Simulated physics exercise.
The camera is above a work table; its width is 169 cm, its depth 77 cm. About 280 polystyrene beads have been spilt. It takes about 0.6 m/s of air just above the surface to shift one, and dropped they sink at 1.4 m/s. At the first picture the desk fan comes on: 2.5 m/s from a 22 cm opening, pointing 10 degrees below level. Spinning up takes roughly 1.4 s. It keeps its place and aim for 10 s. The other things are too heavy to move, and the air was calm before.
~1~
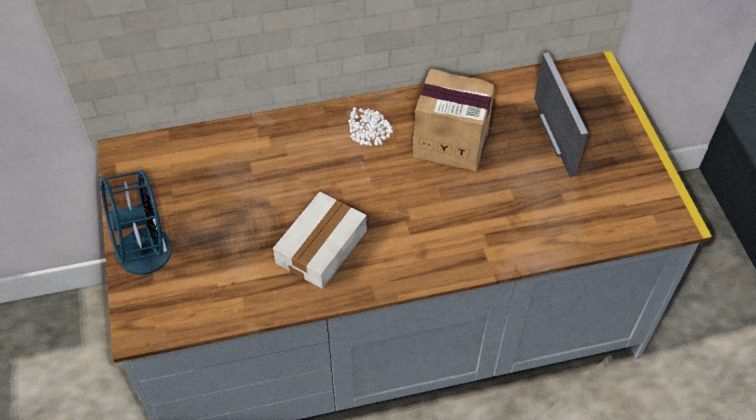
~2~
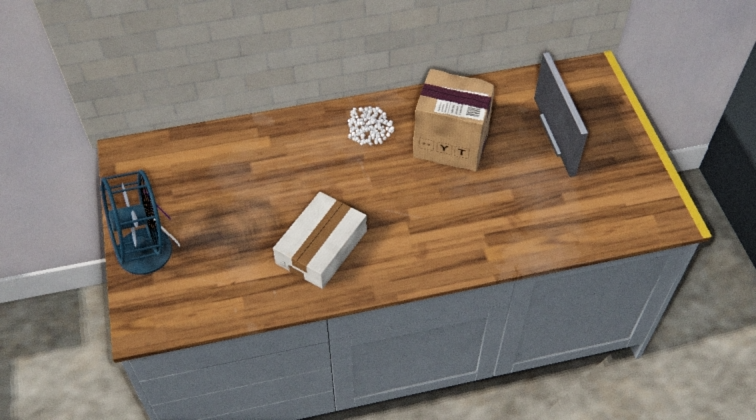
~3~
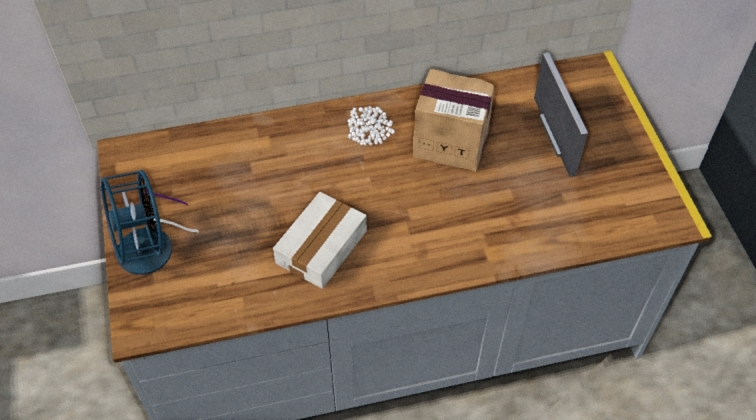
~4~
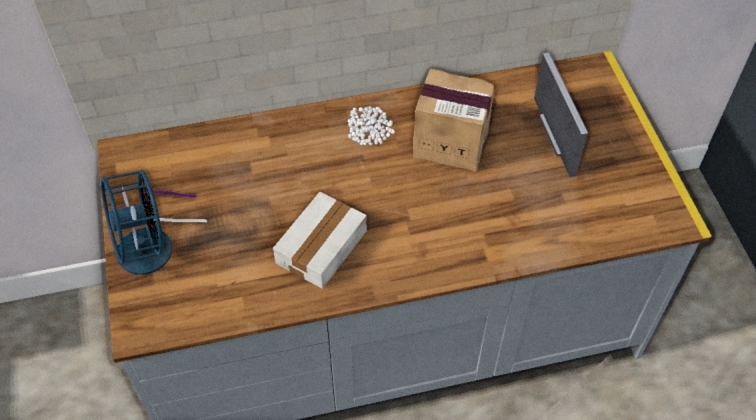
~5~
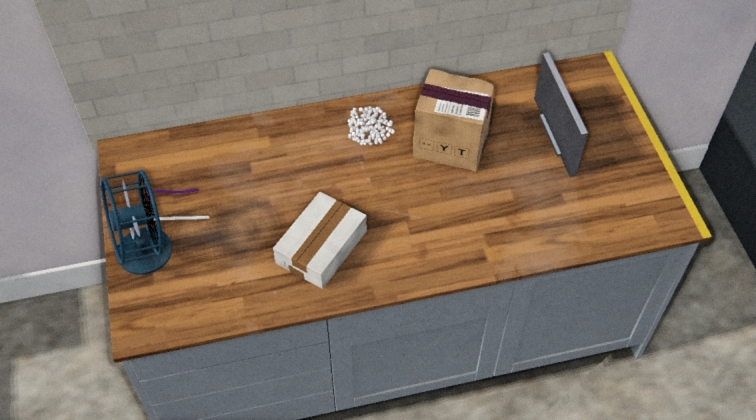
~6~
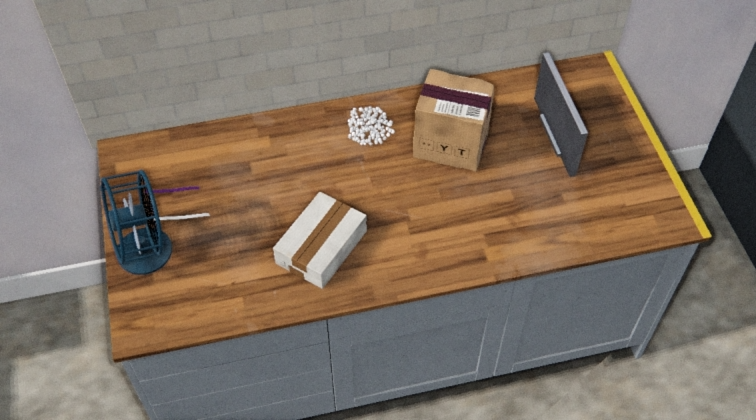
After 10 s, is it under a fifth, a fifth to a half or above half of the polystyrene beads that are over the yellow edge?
By then over half are over the yellow edge.
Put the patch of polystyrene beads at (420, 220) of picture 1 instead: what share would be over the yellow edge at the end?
It would be near 0 %.
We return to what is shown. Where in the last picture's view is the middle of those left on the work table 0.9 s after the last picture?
Near (526, 65).
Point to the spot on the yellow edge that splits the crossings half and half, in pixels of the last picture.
At about (615, 59).
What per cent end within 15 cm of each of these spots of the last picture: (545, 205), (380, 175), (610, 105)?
In turn about 0 %, 0 %, 15 %.
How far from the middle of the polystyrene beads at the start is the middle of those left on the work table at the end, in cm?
About 75 cm.
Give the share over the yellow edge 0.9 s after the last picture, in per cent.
About 0 %.
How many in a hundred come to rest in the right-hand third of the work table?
About 15 %.
Then, 0.9 s after the last picture, 0 % are over the yellow edge; the middle of those still in play is near (526, 65); 0 % have settled or left.
Then, 2.1 s after the last picture, 73 % are over the yellow edge; the middle of those still in play is near (601, 89); 72 % have settled or left.
Then, 4.4 s after the last picture, 77 % are over the yellow edge; the middle of those still in play is near (604, 91); 77 % have settled or left.
Then, 8.9 s after the last picture, at the end, 81 % are over the yellow edge; the middle of those still in play is near (591, 92).
